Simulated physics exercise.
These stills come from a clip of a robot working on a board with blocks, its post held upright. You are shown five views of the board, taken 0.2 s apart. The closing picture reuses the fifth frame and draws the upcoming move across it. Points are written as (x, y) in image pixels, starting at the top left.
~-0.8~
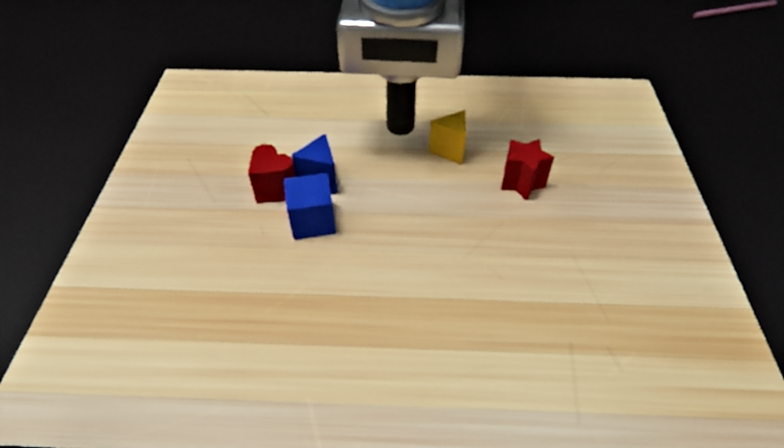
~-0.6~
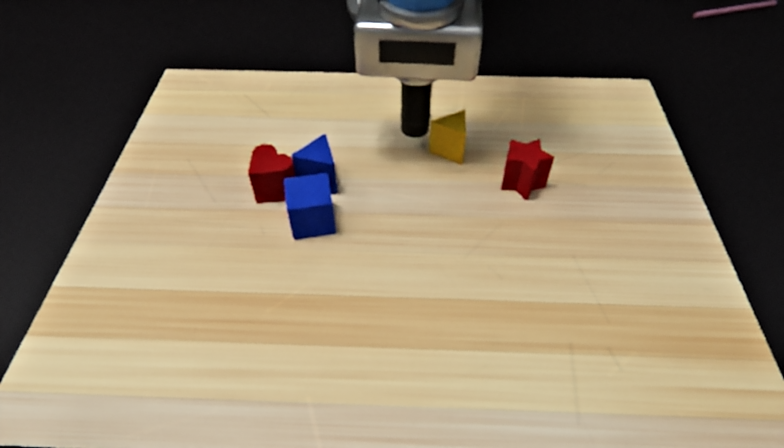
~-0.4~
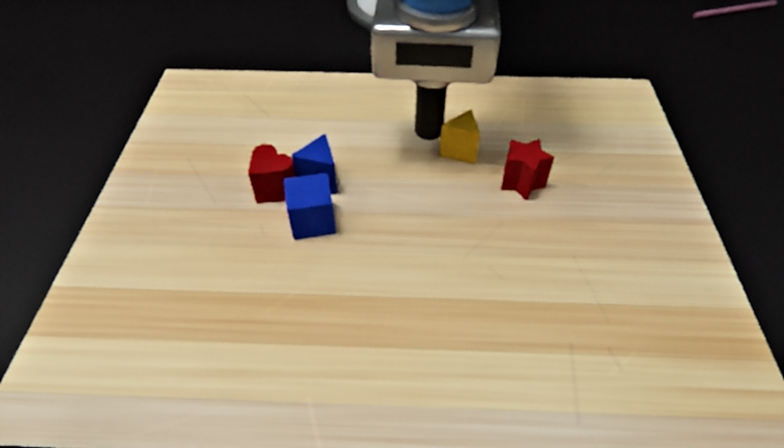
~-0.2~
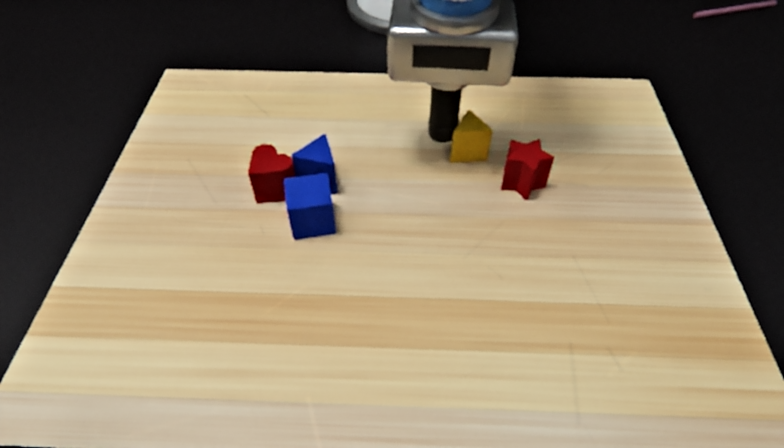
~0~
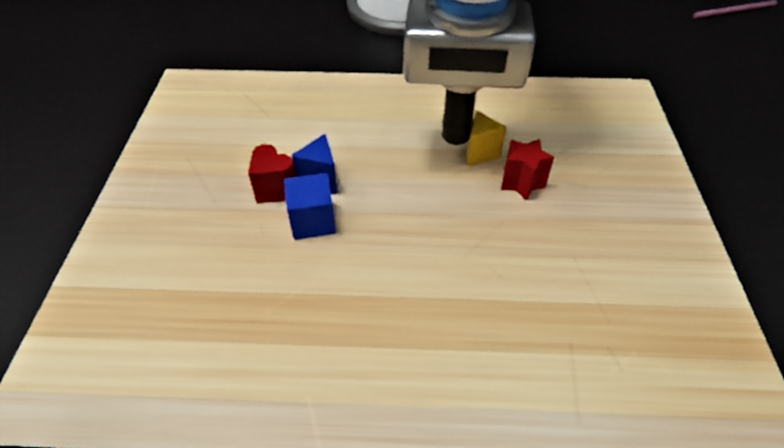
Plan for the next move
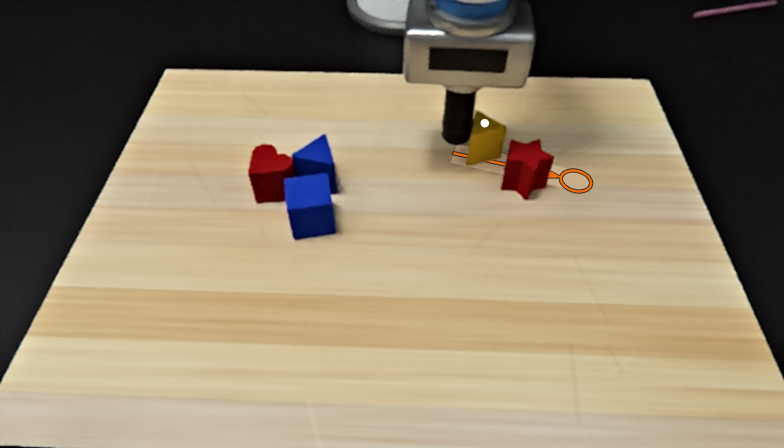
A robot arm with a dark post moves right across a wooden board and pushes the yellow triangle a short way toward the red star, turning it slightly, while the blue cube, blue triangle and red heart stay still.
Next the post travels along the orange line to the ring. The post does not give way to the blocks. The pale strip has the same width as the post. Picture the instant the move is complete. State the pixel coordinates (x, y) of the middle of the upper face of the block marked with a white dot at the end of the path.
I'd guess (577, 130).
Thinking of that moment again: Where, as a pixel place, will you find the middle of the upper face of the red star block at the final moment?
I predict (562, 166).
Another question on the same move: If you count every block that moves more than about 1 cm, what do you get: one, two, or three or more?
Shifted over 1 cm: Two.
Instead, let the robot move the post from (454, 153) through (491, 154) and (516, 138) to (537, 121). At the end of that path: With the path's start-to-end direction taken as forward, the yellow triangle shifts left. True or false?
False
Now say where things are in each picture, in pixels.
Tip of the post (401, 127), middles of tops, yellow triangle (454, 121), red star block (530, 152), in the first picture.
Post (415, 130), nothing pushed, in the second picture.
Post (429, 132), yellow triangle (464, 122), in the third picture.
Post (443, 134), yellow triangle (472, 123), in the fourth picture.
Post (456, 137), yellow triangle (485, 123), red star block (530, 152), in the fifth picture.
The line goes straight from (454, 153) to (576, 181); the dot is on the yellow triangle.
What follows on the original path. One third of the way, post (497, 145); yellow triangle (527, 127); red star block (533, 154).
Two thirds of the way, post (539, 154); yellow triangle (563, 130), turned 50° anticlockwise; red star block (551, 163), turned 65° clockwise.
At the end, post (582, 164); yellow triangle (577, 130), turned 80° anticlockwise; red star block (562, 166), turned 110° clockwise.
